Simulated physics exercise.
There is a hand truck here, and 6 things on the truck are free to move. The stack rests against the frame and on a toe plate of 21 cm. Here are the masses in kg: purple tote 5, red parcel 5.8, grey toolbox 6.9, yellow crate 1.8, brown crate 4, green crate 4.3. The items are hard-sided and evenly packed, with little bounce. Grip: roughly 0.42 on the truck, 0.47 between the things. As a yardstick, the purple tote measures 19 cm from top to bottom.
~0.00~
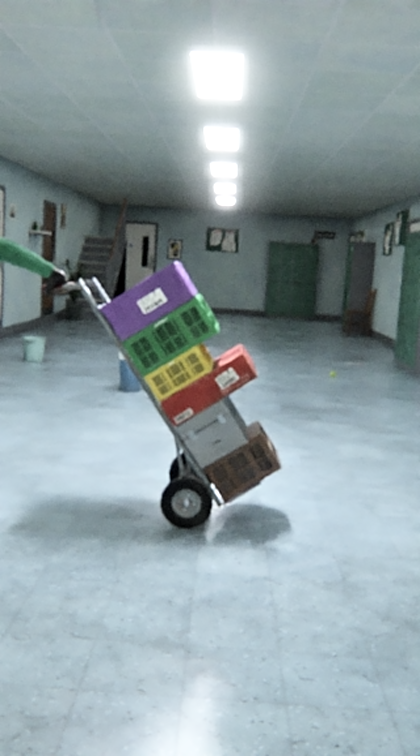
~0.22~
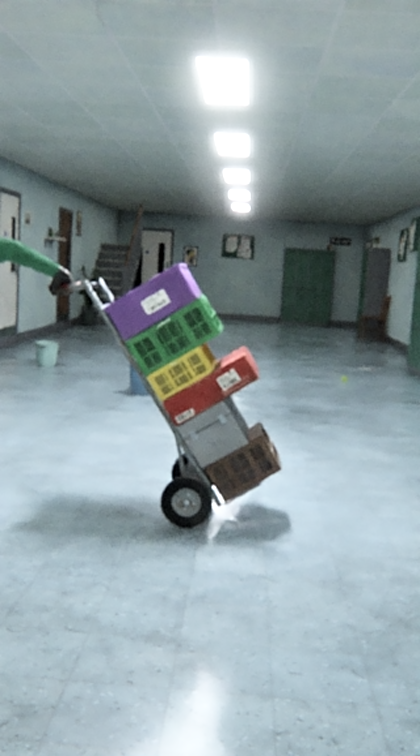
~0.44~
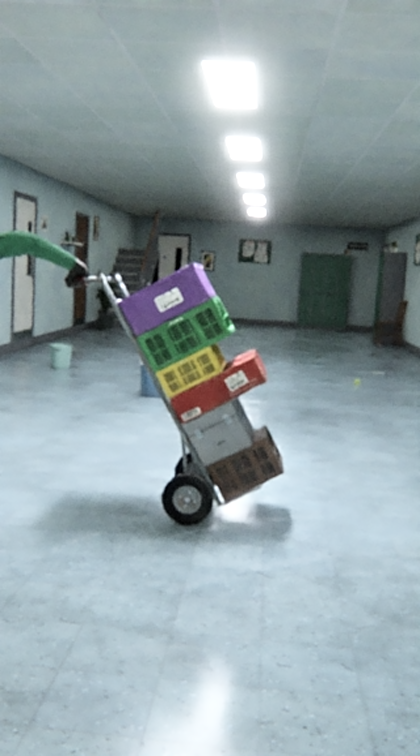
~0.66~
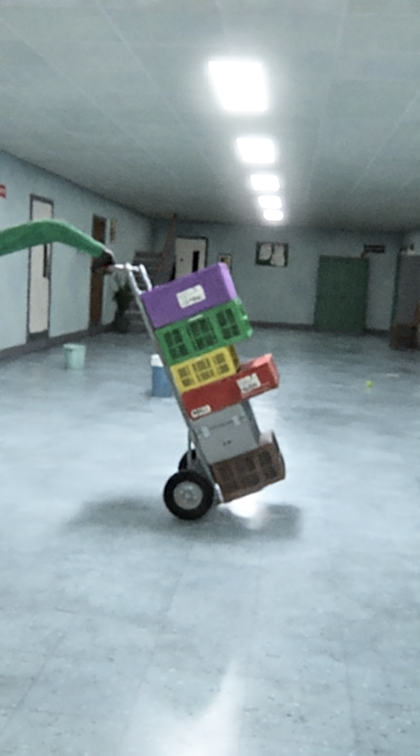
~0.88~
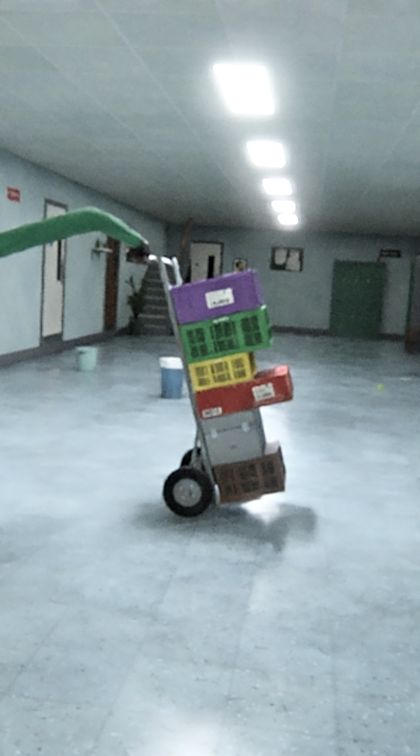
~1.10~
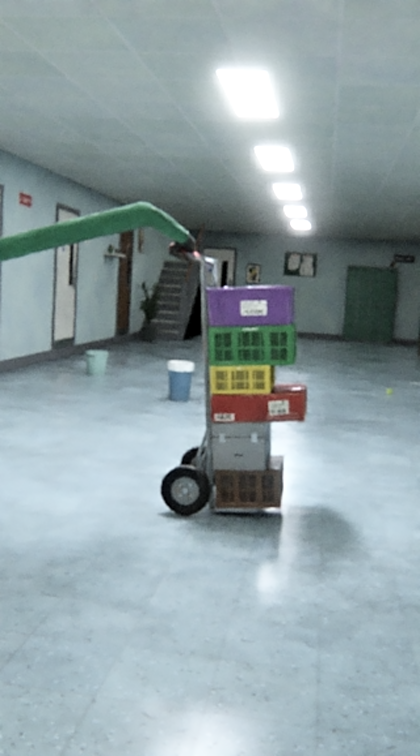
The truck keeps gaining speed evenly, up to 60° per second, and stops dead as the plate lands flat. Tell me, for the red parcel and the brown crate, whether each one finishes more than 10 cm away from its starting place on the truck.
At the end, the red parcel ends up somewhere else; the brown crate stays roughly where it was.
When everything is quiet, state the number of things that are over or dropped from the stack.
I make it 4.
By 1.40 s, truck upright; red parcel rocked 12° off its seat near (283, 412); brown crate rocked 6° off its seat near (252, 485); purple tote rocked 12° off its seat.
By 1.70 s, truck upright; purple tote and green crate now dropped from the stack; red parcel rocked 42° off its seat near (300, 416); brown crate rocked 6° off its seat near (252, 485).
By 1.90 s, truck upright; red parcel and yellow crate now dropped from the stack; brown crate rocked 4° off its seat near (252, 486); grey toolbox rocked 4° off its seat.
By 2.20 s, truck upright.
When it is over (2.9 s), dropped from the stack, purple tote, red parcel, yellow crate and green crate; the other 2 within 10 cm of the start. In the last view, red parcel near (350, 474), brown crate near (250, 486).
